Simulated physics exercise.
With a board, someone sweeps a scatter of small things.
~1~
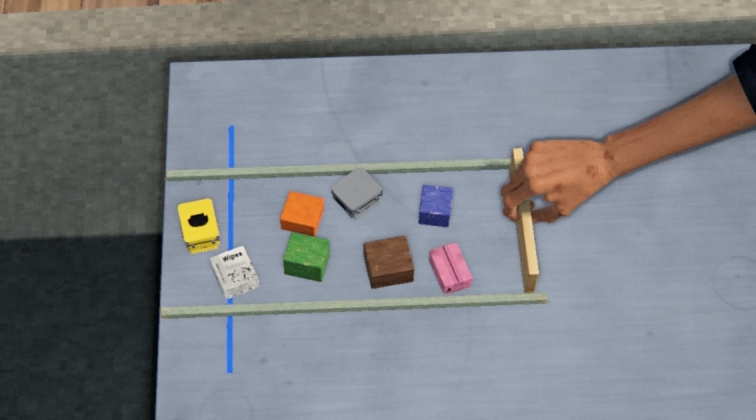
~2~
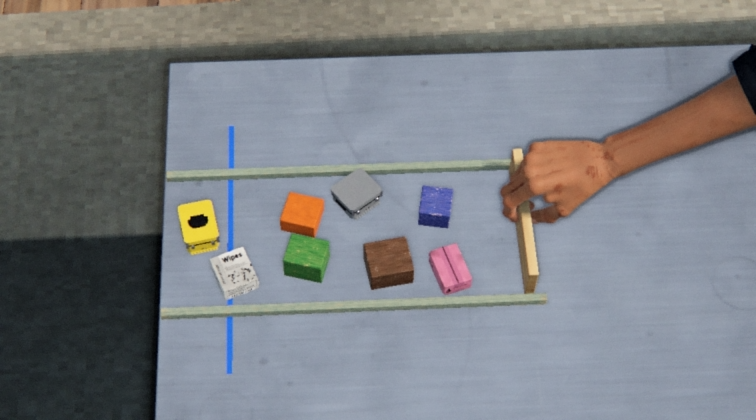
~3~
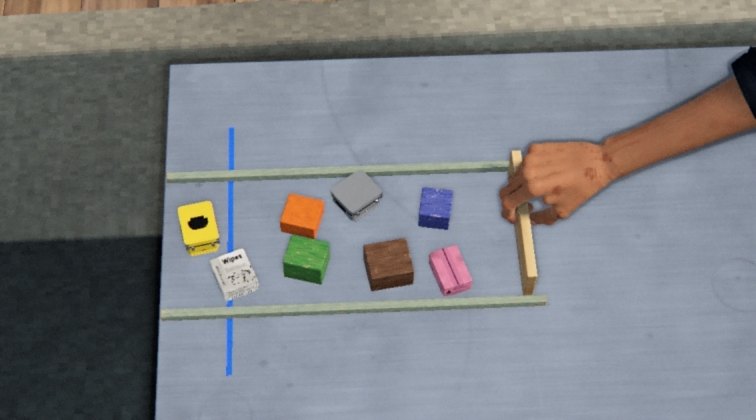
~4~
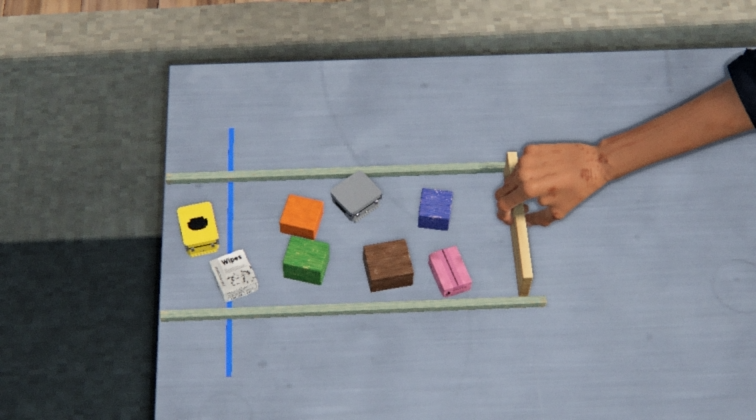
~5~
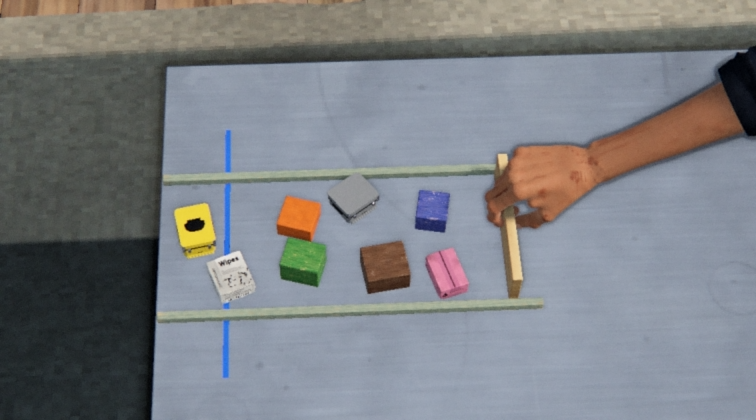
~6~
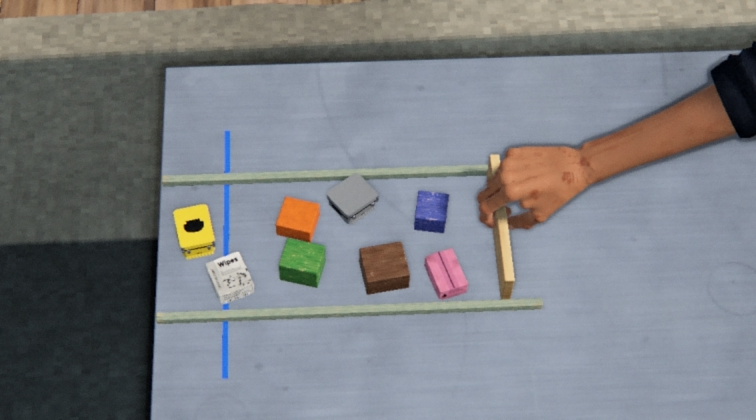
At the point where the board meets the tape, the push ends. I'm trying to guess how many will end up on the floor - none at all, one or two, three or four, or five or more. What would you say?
Most likely either three or four will drop off.
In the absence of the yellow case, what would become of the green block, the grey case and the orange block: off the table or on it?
The green block? It heads down. The grey case? It does not drop. The orange block? It does not drop.
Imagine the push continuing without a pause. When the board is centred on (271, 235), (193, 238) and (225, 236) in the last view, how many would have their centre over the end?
Past the end: 1, 5 and 3.
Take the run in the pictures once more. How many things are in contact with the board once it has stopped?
All in all, 3.
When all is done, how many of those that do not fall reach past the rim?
The overhang total is 2.
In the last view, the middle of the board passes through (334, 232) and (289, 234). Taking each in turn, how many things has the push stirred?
At the first point the count is 7, at the second it's 7.
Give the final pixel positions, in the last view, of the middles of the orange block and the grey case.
The orange block comes to rest close to (172, 228), while the grey case rests close to (207, 195).
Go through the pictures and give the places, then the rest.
In the first frame, yellow case (199, 227); white box (234, 273); orange block (302, 214); board (523, 220); tape (231, 242).
In the second frame, white box (234, 273); grey case (356, 195).
In the third frame, orange block (302, 216); green block (307, 260).
In the fourth frame, yellow case (199, 230); pink box (450, 272).
In the fifth frame, white box (231, 277); blue block (432, 211).
In the sixth frame, yellow case (195, 232); white box (230, 278); orange block (298, 219); board (500, 226); tape (226, 247).
Soon after, none off yet; yellow case at rest near (195, 232); white box at rest near (230, 278); orange block at rest near (298, 219).
After that, none off yet; yellow case at rest near (195, 232); white box displaced a little near (208, 280); orange block displaced a little near (282, 222).
And then, one off so far; yellow case displaced a little near (179, 234); white box on its way down near (128, 372); orange block displaced well along near (213, 226).
In the end, the number that fall off is three or four; gone, green block, white box and yellow case.
